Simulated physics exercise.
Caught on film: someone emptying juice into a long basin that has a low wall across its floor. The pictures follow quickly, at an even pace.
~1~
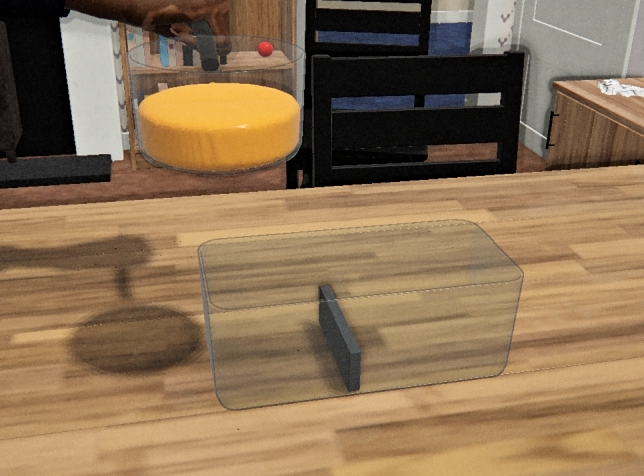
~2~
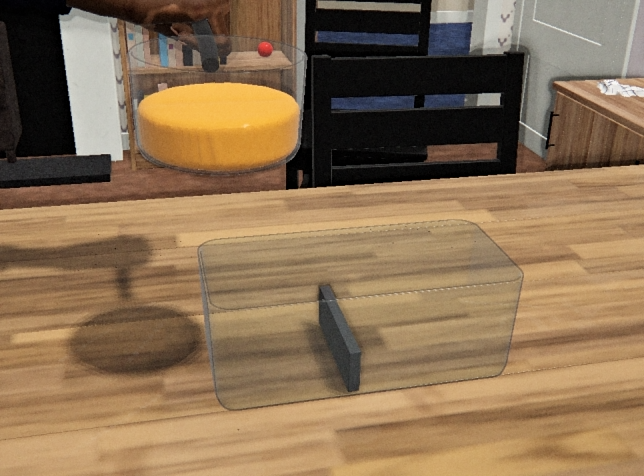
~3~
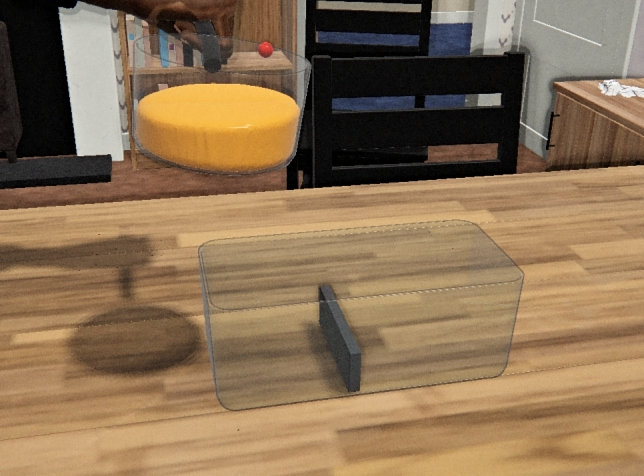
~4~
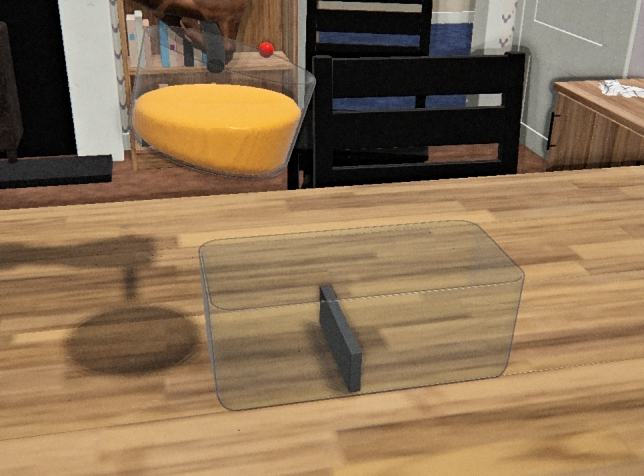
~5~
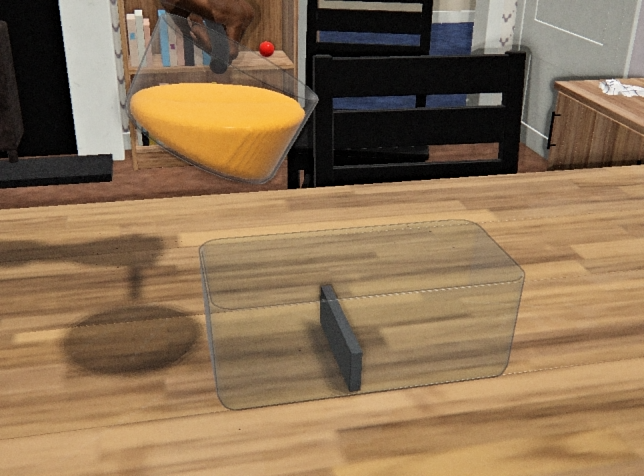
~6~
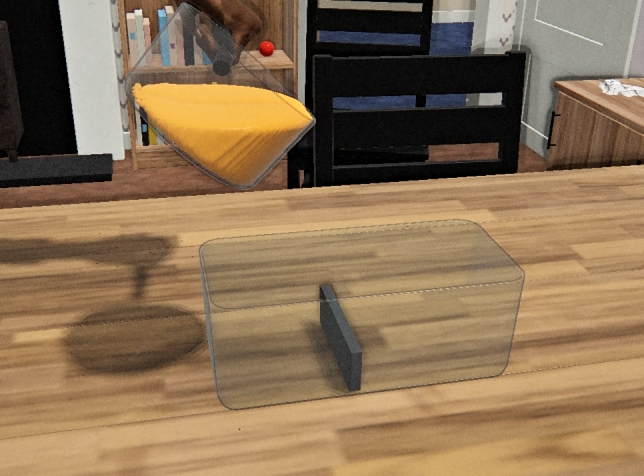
On a wooden table in a furnished room, a clear long basin with a low dark wall across its floor sits below a transparent round container of orange-yellow juice. A hand above holds the container nearly level, then tilts it steadily rightward, its right rim lowering as the juice shifts into a slanted wedge.
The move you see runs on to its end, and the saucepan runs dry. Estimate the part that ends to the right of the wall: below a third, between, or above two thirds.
In the end between a third and two thirds is right of the wall.
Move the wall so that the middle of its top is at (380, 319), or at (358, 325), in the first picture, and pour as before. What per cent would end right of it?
Near 5 % and 30 %.
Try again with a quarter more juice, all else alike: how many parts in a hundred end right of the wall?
Near 60 %.
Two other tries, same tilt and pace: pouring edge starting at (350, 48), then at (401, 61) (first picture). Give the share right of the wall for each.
First some 95, then 90 per cent.
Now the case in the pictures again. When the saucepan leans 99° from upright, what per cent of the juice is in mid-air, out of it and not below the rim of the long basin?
Near 40 %.
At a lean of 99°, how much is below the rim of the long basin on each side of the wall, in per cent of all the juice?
Left: 0 %. Right: 25 %.
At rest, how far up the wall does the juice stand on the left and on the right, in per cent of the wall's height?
Near 40 on the left, 30 on the right.
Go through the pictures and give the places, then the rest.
In the first frame, it leans 0°; its right rim is at (302, 52); the juice meets the walls at (138, 106) and (297, 99); the long basin's rim runs from (204, 275) to (498, 248); the wall's top is at (339, 318).
In the second frame, it leans 2°; its right rim is at (303, 55); the juice meets the walls at (137, 105) and (297, 99).
In the third frame, it leans 8°; its right rim is at (307, 64); the juice meets the walls at (136, 105) and (297, 101).
In the fourth frame, it leans 17°; its right rim is at (312, 78); the juice meets the walls at (133, 103) and (297, 102).
In the fifth frame, it leans 29°; its right rim is at (314, 96); the juice meets the walls at (128, 99) and (303, 104).
In the sixth frame, it leans 42°; its right rim is at (311, 117); the juice meets the walls at (133, 89) and (310, 105).
A moment on, the saucepan is tipped on its side and 33 per cent is still to pour, 2 is left of the wall and 24 right of it.
Next, the saucepan is tipped right over and 6 per cent is still to pour, 31 is left of the wall and 52 right of it.
Then the saucepan is tipped right over and 0 per cent is still to pour, 45 is left of the wall and 53 right of it.
Later the saucepan is tipped right over and 0 per cent is still to pour, 46 is left of the wall and 53 right of it.
Finally, 46 per cent lies left of the wall, 53 right of it and 2 outside.
